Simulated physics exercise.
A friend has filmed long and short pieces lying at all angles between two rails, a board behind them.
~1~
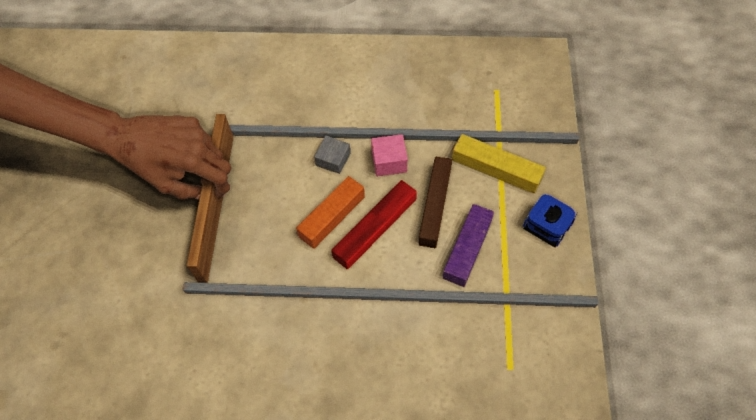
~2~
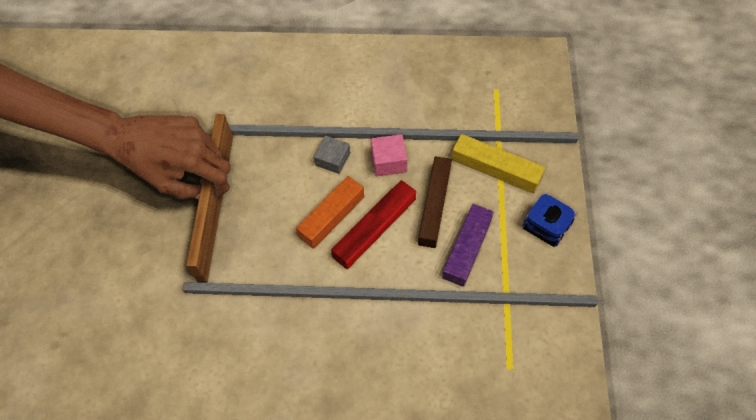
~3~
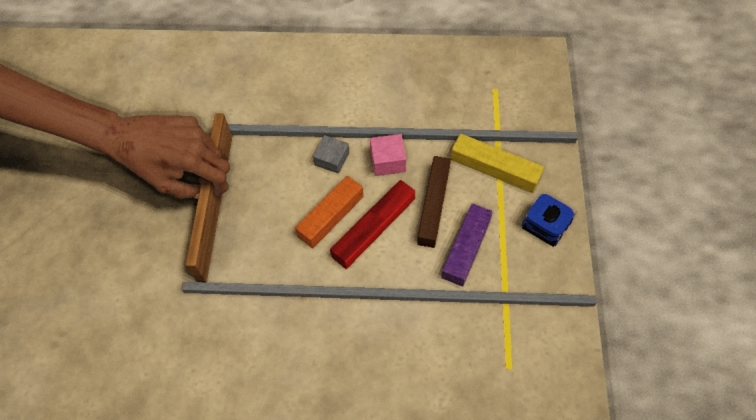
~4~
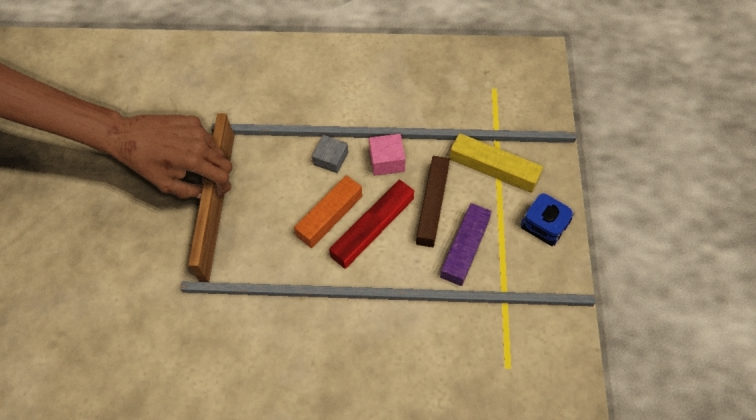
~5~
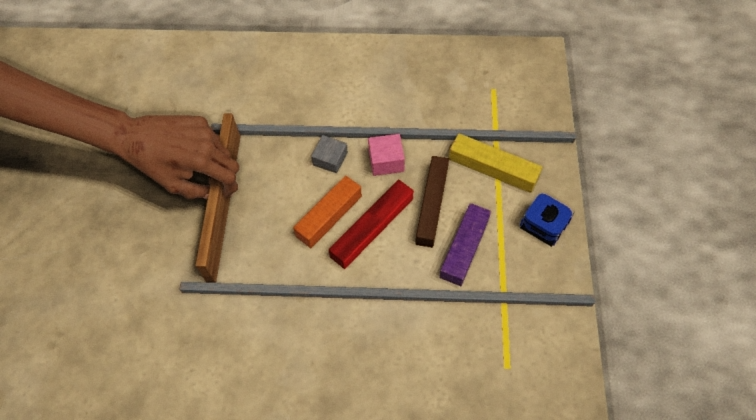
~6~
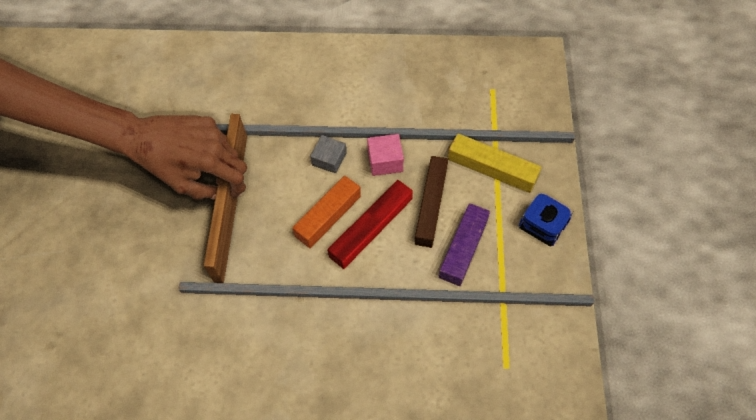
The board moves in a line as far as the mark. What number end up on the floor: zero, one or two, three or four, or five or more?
Outcome: The number that fall off is one or two.
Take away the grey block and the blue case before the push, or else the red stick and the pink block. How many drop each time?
Fallen: 0, and 0 in the other try.
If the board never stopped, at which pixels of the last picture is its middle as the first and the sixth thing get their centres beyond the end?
First at (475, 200), next at (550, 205).
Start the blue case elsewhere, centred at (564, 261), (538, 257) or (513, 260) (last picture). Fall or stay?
In turn it is lost; tumbles off; is lost.
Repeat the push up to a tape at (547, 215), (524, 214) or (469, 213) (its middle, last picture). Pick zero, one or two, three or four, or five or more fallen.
For each place: At least five; either three or four; none.
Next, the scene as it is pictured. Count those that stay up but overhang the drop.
That would be 1.
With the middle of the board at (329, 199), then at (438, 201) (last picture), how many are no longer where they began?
First 3, then 8.
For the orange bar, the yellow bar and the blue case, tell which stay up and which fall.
The orange bar remains up; the yellow bar drops off; the blue case falls.
A little later, none off yet; blue case at rest near (546, 219); yellow bar at rest near (494, 163); purple bar at rest near (465, 244).
Next, none off yet; blue case at rest near (546, 219); yellow bar shifted a little near (521, 165); purple bar shifted a little near (489, 248).
When it is over, the number that fall off is one or two; down, yellow bar and blue case.
